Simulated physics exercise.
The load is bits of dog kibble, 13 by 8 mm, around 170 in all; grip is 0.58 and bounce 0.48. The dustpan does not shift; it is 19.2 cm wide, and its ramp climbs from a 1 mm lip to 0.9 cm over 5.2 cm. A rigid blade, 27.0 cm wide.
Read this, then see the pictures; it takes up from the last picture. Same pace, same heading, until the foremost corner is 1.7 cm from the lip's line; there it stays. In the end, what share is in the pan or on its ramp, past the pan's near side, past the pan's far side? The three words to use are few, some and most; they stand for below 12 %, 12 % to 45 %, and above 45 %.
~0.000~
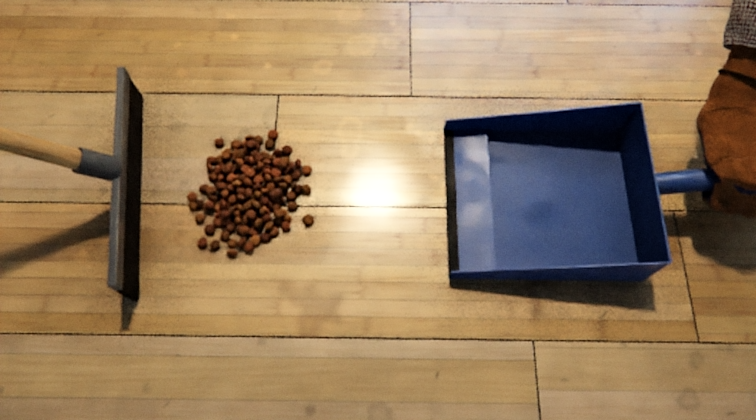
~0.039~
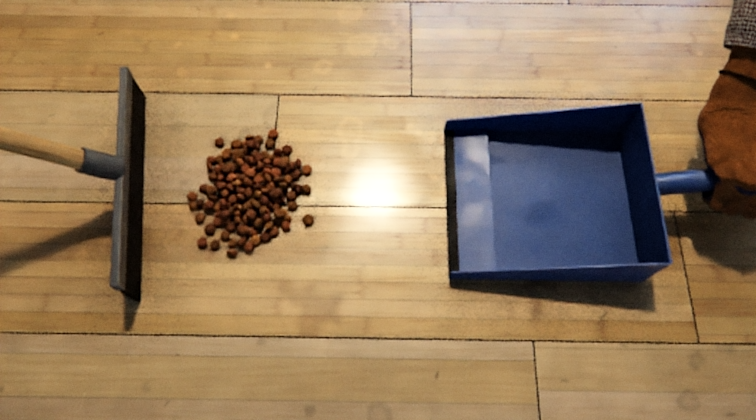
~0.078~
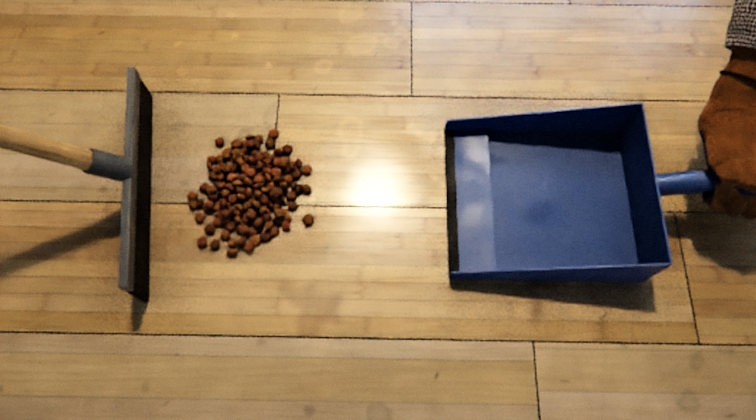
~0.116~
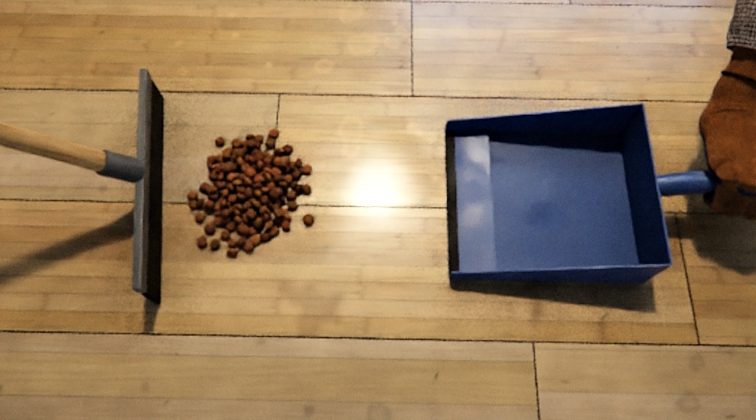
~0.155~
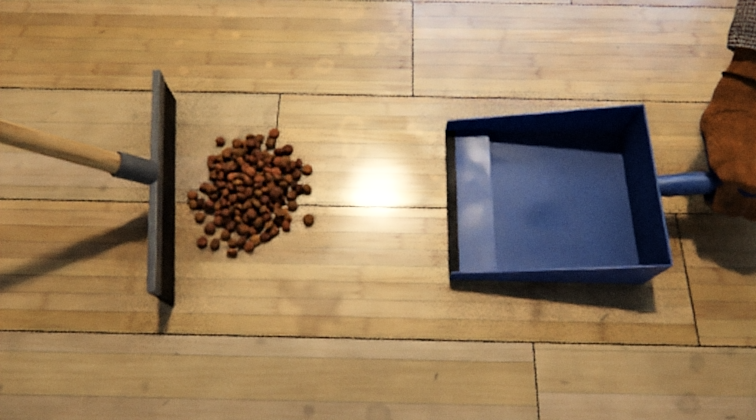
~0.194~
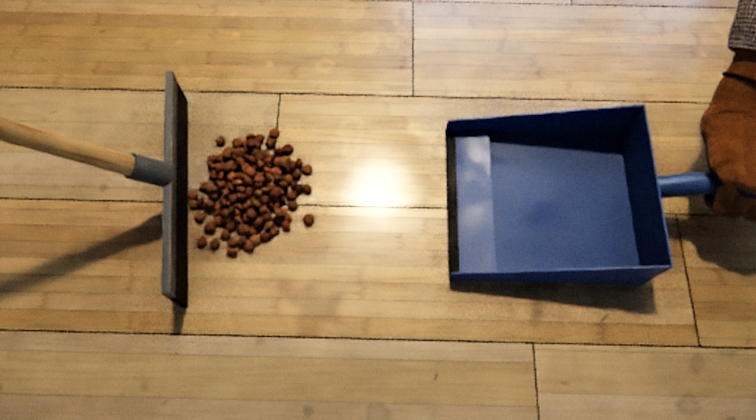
In the pan or on its ramp: Some, past the pan's near side: Few, past the pan's far side: Few.
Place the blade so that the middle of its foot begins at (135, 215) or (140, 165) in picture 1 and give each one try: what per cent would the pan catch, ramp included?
The two tries give about 15 % and about 20 %.
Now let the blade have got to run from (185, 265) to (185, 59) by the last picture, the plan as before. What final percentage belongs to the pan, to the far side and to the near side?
Pan 25; far 35; near 0.
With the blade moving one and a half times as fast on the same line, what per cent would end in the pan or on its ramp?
It would be around 20 per cent.
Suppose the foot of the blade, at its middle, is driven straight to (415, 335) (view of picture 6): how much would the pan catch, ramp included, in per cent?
Roughly 0 %.
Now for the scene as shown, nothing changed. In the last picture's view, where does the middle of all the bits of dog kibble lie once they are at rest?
When it all comes to rest, the middle is near (434, 204).
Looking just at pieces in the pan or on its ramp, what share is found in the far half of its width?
Share: Approx. 20 %.
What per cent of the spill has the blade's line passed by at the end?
Estimate: About 5 %.
After 0.53 s, middle of the blade 18 cm from the lip; 0 % over the lip, far side 5 %, near side 0 %.
After 0.75 s, middle of the blade 9 cm from the lip; 0 % over the lip, far side 5 %, near side 5 %.
After 1.09 s, middle of the blade 4 cm from the lip; 15 % over the lip, far side 10 %, near side 5 %.
By 1.4 s all is still; pan 15 %, near side 5 %, far side 10 %, in front of the lip or behind the blade 70 %.
